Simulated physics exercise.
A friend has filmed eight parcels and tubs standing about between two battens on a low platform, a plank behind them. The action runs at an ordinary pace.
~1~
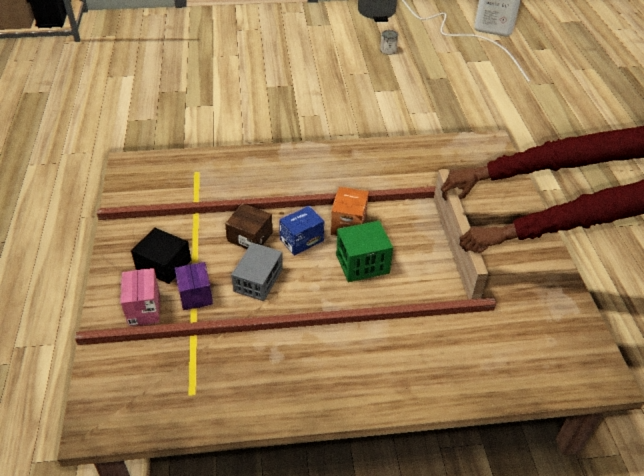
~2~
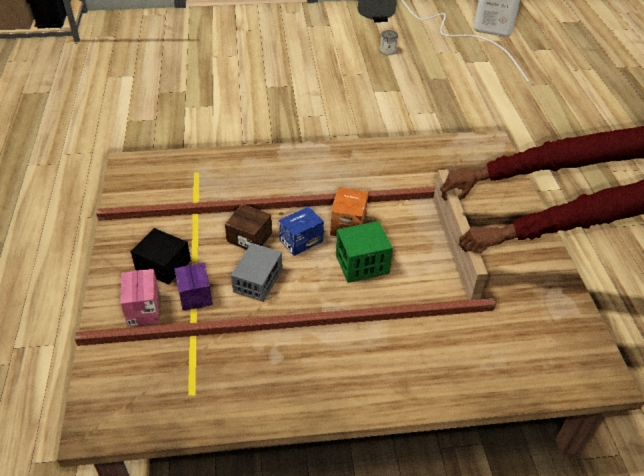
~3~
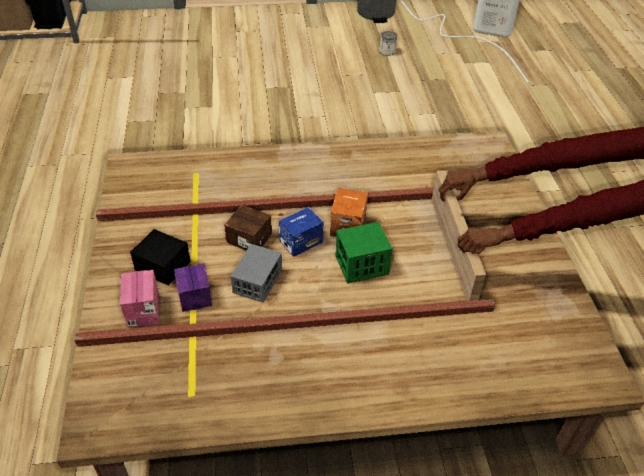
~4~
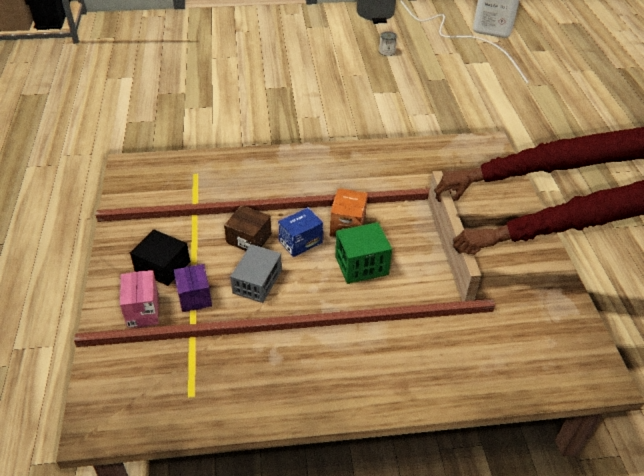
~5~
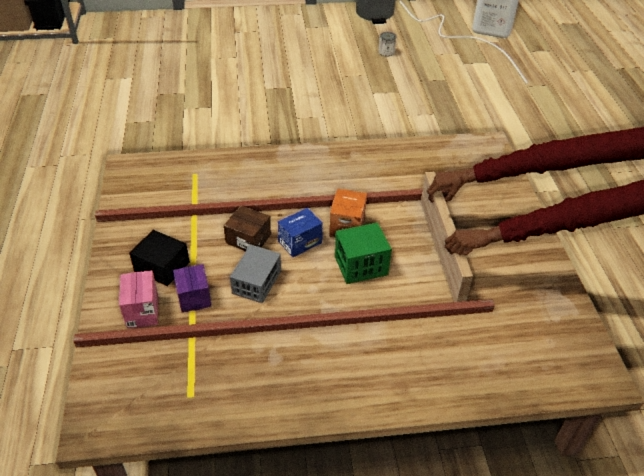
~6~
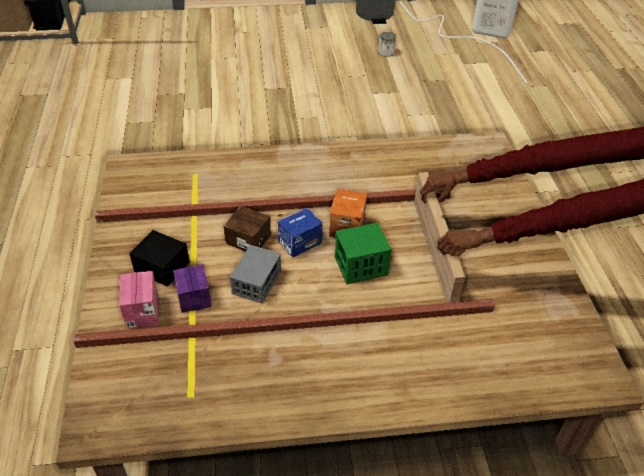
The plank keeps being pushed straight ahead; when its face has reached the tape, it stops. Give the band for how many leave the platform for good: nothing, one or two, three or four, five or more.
I expect only one or two to drop off the edge.
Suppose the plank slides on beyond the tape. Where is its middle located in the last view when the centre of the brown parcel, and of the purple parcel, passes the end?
First it's close to (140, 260), next close to (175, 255).
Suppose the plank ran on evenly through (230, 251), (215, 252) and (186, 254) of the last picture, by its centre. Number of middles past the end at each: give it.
The numbers past the end are 0, 0 and 1.
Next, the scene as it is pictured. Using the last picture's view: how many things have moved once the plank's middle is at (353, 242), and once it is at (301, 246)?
Up to then 3, and up to the other point 5.
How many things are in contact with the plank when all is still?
Contact count: 2.
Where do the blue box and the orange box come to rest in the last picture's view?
The blue box ends up near (140, 248), and the orange box near (177, 229).
A little later, none off yet; pink parcel at rest near (139, 300); black crate at rest near (160, 258); purple parcel at rest near (193, 289).
Next, none off yet; pink parcel at rest near (139, 300); black crate at rest near (160, 258); purple parcel shifted a little near (181, 291).
When it is over, the number that fall off is one or two; down, pink parcel.
